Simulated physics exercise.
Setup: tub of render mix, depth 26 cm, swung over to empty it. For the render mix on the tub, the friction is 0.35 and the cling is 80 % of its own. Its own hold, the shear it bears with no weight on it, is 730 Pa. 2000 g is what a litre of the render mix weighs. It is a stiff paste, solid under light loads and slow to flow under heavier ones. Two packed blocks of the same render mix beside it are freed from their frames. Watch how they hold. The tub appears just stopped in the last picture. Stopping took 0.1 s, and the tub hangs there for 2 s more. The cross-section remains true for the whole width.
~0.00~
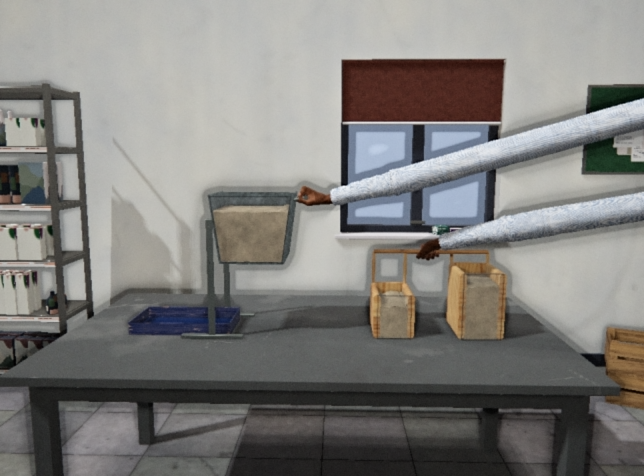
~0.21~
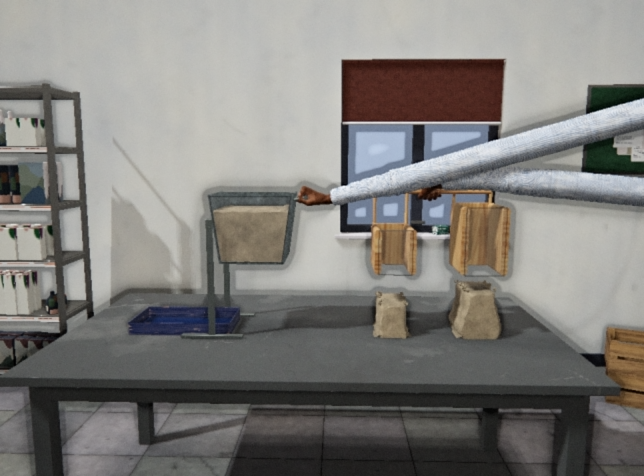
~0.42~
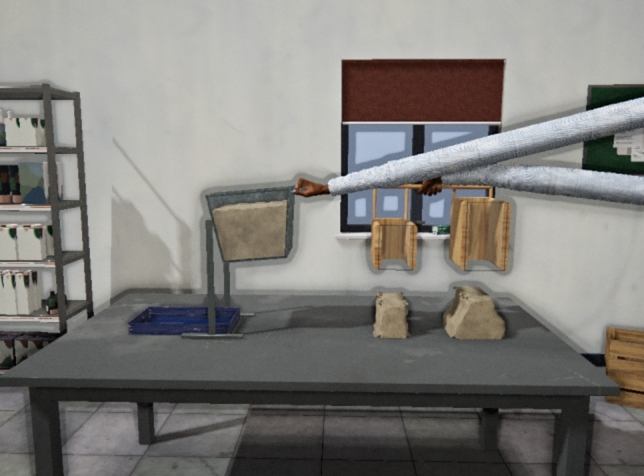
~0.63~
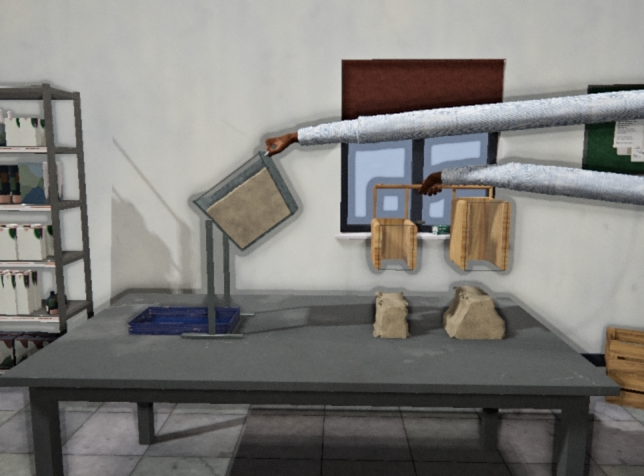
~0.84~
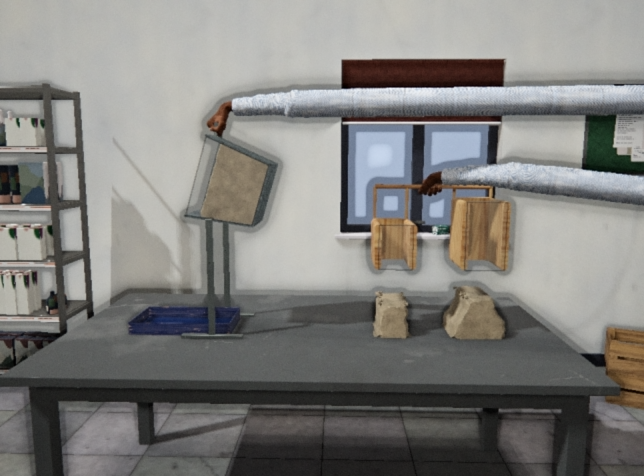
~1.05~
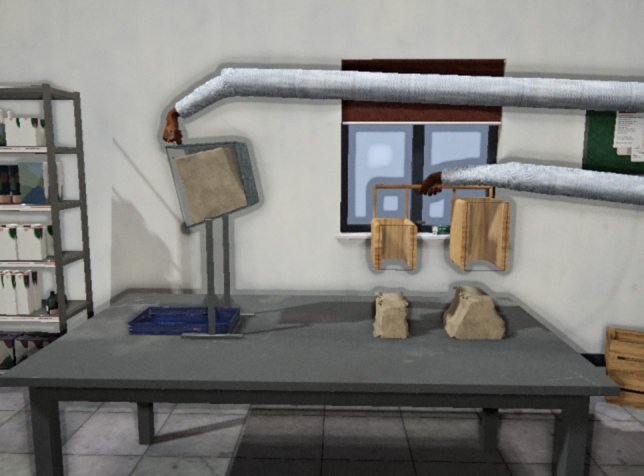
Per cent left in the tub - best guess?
Best guess: 25 %.
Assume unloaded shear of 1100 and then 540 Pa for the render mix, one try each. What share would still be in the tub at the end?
Respectively, close to 30 % and close to 25 %.
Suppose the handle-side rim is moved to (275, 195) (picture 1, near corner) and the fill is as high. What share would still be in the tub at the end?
The tub would end up holding some 35 % of it.
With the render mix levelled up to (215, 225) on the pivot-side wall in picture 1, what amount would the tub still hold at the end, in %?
That works out near 45 %.
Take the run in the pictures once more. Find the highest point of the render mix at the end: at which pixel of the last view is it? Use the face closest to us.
About (240, 196).
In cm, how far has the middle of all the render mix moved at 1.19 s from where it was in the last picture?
It has moved close to 10 cm.
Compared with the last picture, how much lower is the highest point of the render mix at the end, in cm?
18 cm.
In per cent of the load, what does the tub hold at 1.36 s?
It's something like 35 % of the original load.
By 1.19 s, the tub is at 102 degrees and holds 71 %.
By 1.36 s, the tub is at 102 degrees and holds 34 %.
By 1.53 s, the tub is at 102 degrees and holds 28 %.
By 1.70 s, the tub is at 102 degrees and holds 25 %.
By 3.05 s, at the end, the tub is at 102 degrees and holds 25 %.
